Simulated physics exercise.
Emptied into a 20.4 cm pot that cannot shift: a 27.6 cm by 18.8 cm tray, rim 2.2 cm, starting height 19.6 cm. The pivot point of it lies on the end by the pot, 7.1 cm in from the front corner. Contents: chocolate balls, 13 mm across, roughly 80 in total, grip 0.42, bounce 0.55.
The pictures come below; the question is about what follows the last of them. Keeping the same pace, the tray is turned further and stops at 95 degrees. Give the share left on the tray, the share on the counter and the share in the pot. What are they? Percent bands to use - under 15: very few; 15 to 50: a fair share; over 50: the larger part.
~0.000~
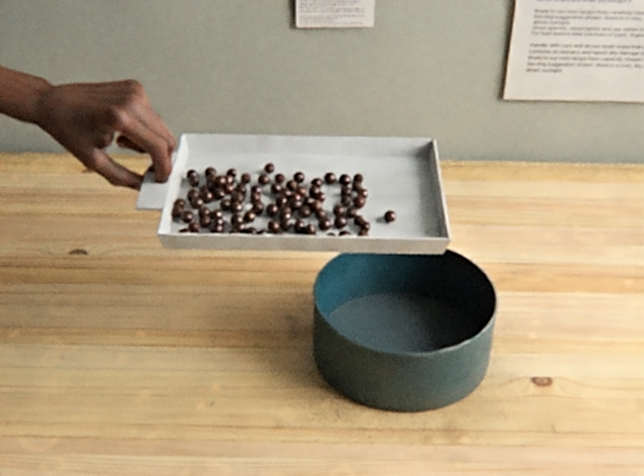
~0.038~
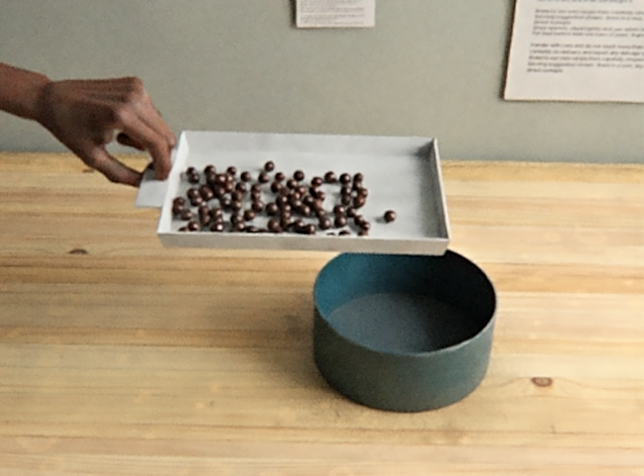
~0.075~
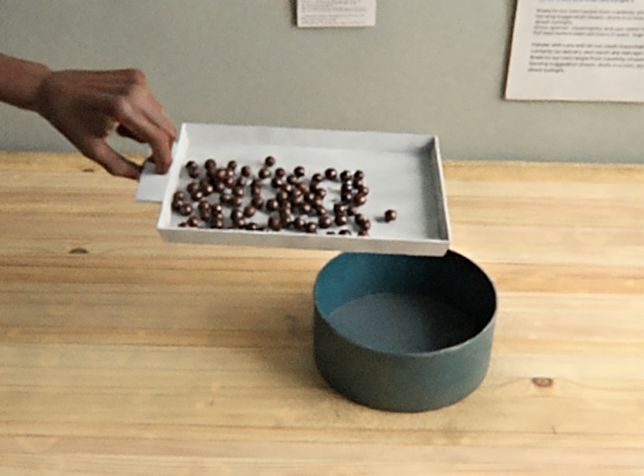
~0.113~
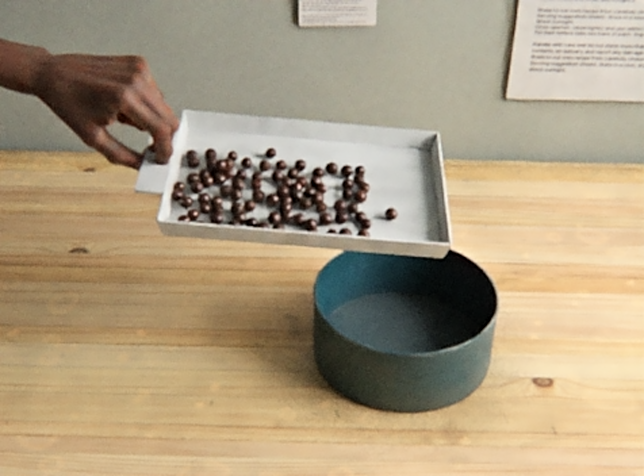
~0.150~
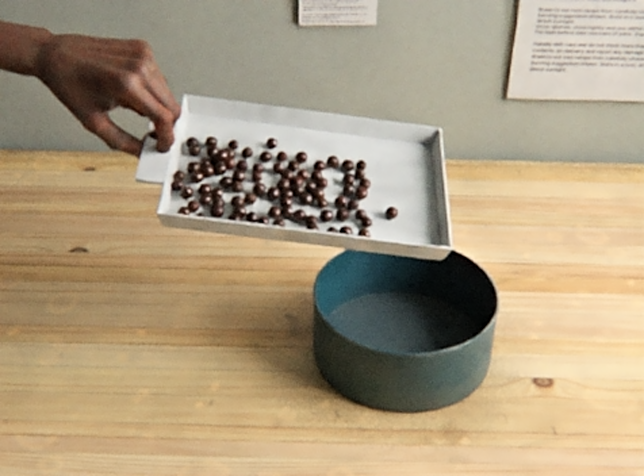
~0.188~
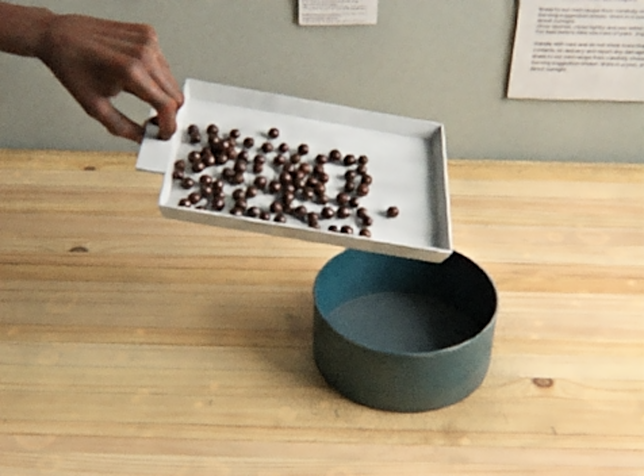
Tray - very few, counter - a fair share, pot - the larger part.
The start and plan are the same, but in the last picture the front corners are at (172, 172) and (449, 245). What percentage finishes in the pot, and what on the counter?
That works out as pot 30 and counter 70.
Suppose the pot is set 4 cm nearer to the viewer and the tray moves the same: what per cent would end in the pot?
Around 95 per cent.
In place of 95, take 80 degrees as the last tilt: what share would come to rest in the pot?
I'd say close to 65 percent.
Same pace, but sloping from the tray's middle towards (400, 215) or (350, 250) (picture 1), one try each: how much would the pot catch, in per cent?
First try: About 40 percent; second try: About 75 percent.
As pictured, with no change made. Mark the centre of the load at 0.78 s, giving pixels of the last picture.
Near (422, 255).
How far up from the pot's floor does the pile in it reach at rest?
It gets to about 1.5 cm.
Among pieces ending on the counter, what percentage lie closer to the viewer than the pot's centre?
Estimate: Close to 100 per cent of the pieces.
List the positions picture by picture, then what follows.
The first picture shows tray tilt 0 degrees, front corners at (164, 231) and (444, 236); middle of the pieces at (272, 210); pot at (406, 292).
The second picture shows tray tilt 1 degrees, front corners at (163, 229) and (445, 236); middle of the pieces at (271, 209).
The third picture shows tray tilt 3 degrees, front corners at (163, 225) and (445, 238); middle of the pieces at (272, 205).
The fourth picture shows tray tilt 6 degrees, front corners at (163, 218) and (446, 241), lowest corner right front; middle of the pieces at (272, 200).
The fifth picture shows tray tilt 10 degrees, front corners at (164, 209) and (446, 244), lowest corner right front; middle of the pieces at (273, 193).
The sixth picture shows tray tilt 14 degrees, front corners at (165, 201) and (446, 247), lowest corner right front; middle of the pieces at (274, 187); pot at (406, 292). The tray's pace is about 110 degrees a second.
Then, at 0.54 s, tilt 54 degrees; the tray holds 100 %, the pot 0 %.
Then, at 0.78 s, tilt 80 degrees; the tray holds 75 %, the pot 5 %.
After 1.12 s, tilt 95 degrees; the tray holds 5 %, the pot 60 %.
In the end, at 2.0 s, tray 0 %, counter 30 %, pot 70 %.
